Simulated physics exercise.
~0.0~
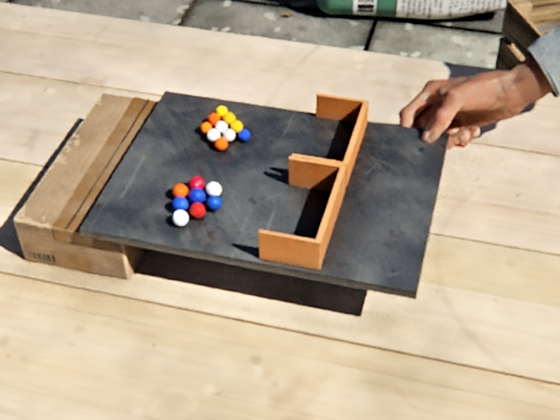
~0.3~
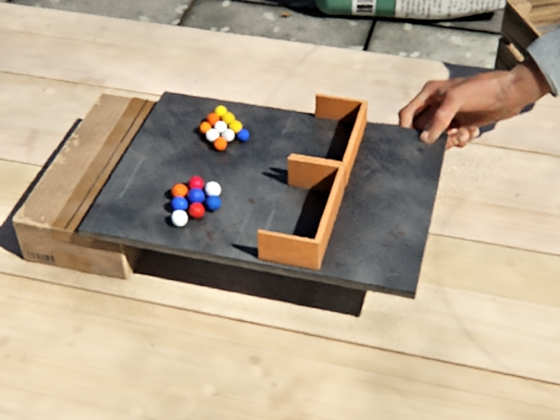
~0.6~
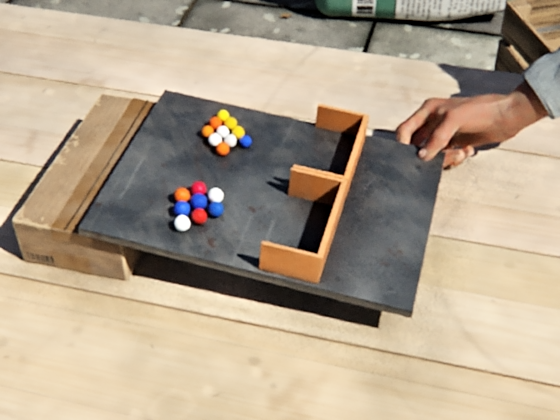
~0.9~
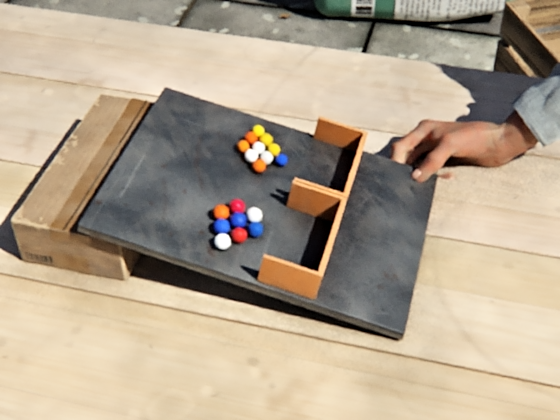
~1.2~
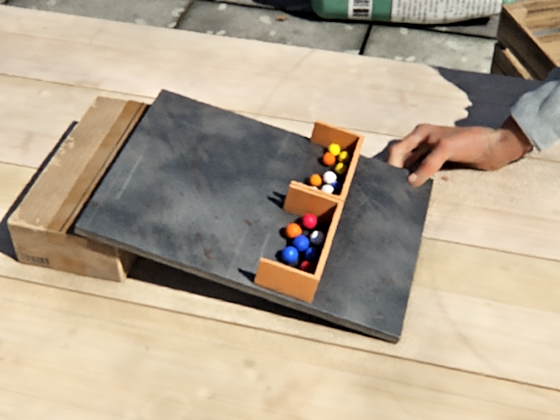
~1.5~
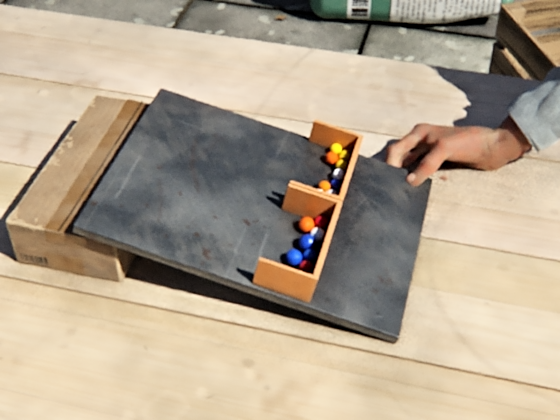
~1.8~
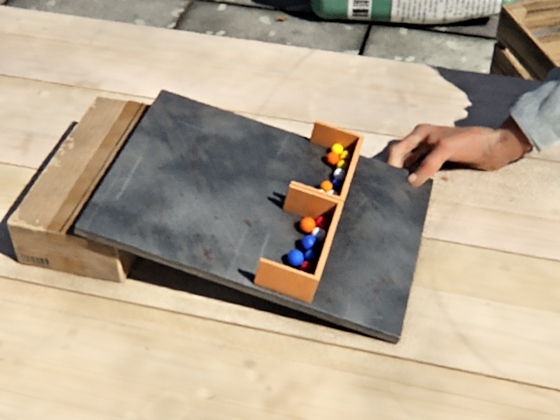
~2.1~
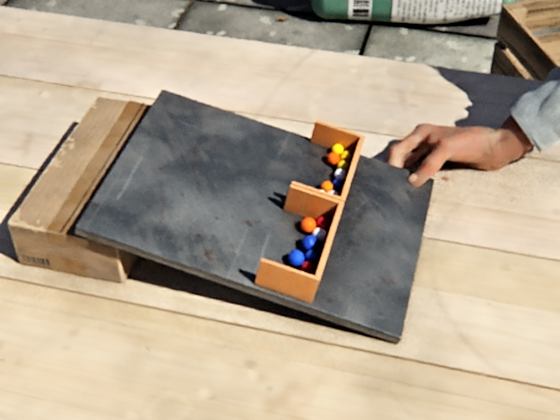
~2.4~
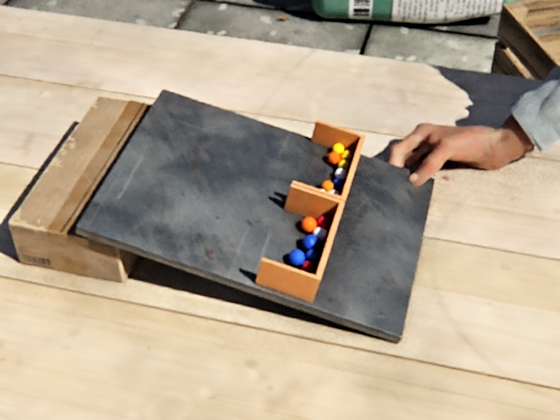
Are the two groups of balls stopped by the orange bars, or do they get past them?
Both groups are stopped by the orange bars, with the front balls gathered behind the front bar and the back balls behind the back one.
